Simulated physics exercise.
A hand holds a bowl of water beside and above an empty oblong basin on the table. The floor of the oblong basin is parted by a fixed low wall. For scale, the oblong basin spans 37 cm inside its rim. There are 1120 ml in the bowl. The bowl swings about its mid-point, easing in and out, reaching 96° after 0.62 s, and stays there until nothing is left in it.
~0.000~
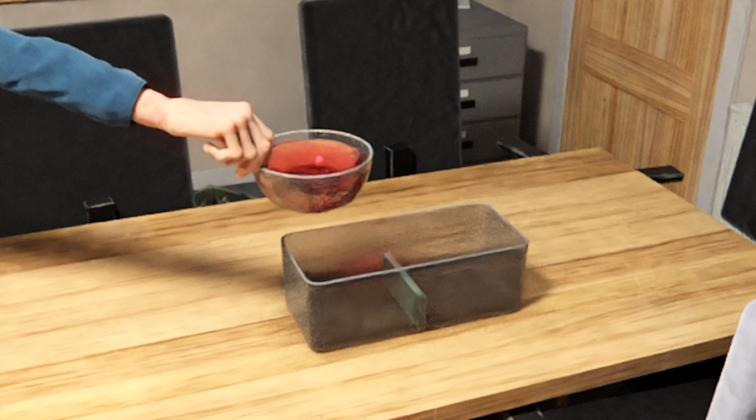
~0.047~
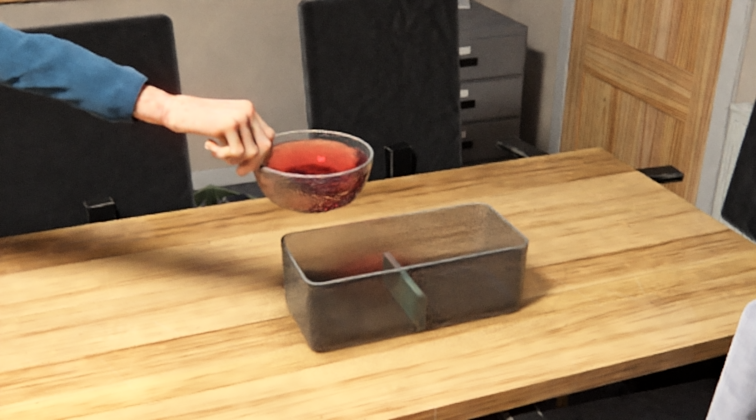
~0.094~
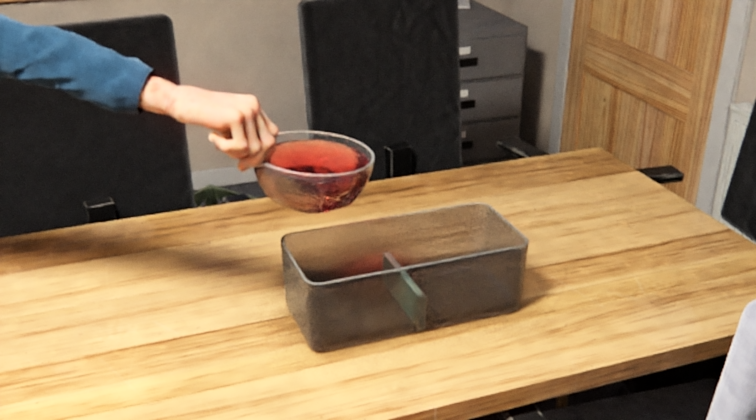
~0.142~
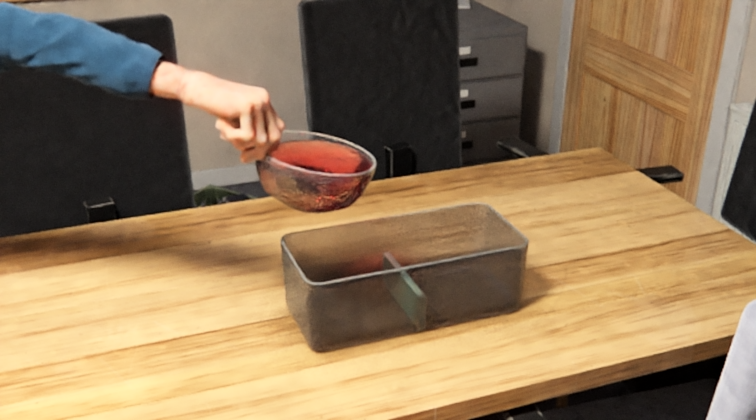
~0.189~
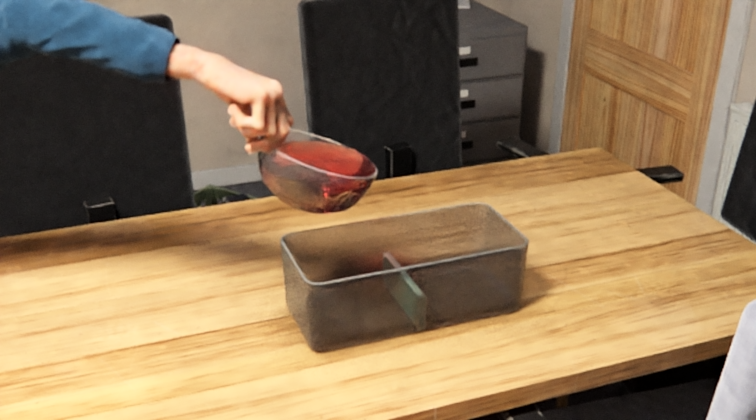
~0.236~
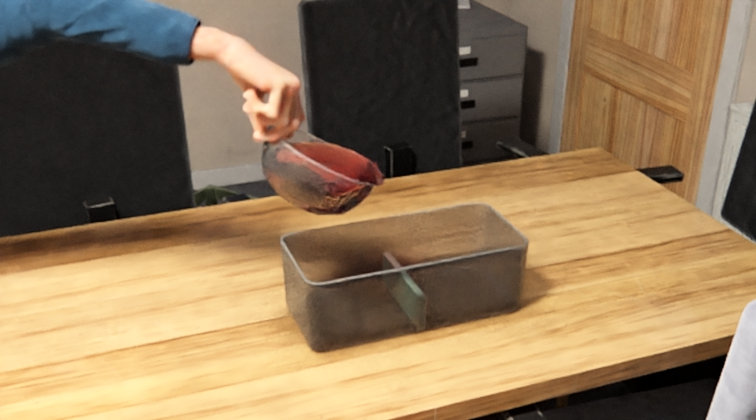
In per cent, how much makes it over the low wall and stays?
The far part has some 40 per cent.
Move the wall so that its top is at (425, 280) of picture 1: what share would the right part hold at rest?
In that case some 25 per cent.
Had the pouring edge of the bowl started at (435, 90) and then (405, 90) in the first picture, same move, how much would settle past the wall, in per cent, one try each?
First 80, then 80 per cent.
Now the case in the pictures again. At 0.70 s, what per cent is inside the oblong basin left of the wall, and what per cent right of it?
Near 50 on the left, 38 on the right.
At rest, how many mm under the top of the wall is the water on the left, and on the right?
Left about 36 mm, right about 44 mm.
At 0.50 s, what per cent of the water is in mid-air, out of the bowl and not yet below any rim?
About 38 per cent.
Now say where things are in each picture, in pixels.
It leans 0°; its right rim is at (368, 146); the water meets the walls at (254, 166) and (365, 151); the oblong basin's rim runs from (293, 260) to (507, 223); the wall's top is at (404, 274), in the first frame.
It leans 1°; its right rim is at (368, 147); the water meets the walls at (255, 166) and (365, 151), in the second frame.
It leans 5°; its right rim is at (370, 151); the water meets the walls at (256, 164) and (366, 153), in the third frame.
It leans 12°; its right rim is at (371, 157); the water meets the walls at (258, 161) and (368, 156), in the fourth frame.
It leans 20°; its right rim is at (372, 165); the water meets the walls at (261, 161) and (368, 160); 2 per cent is over the edge, in the fifth frame.
It leans 30°; its right rim is at (371, 176); the water meets the walls at (265, 163) and (365, 167); 7 per cent is over the edge, in the sixth frame.
After 0.50 s the tilt is 88° and 19 per cent is still to pour, 14 is left of the wall and 28 right of it.
After 0.70 s the tilt is 96° and 2 per cent is still to pour, 51 is left of the wall and 38 right of it.
After 0.90 s the tilt is 96° and 0 per cent is still to pour, 55 is left of the wall and 40 right of it.
After 1.12 s the tilt is 96° and 0 per cent is still to pour, 56 is left of the wall and 40 right of it.
In the end 56 per cent lies left of the wall, 40 right of it and 4 outside.
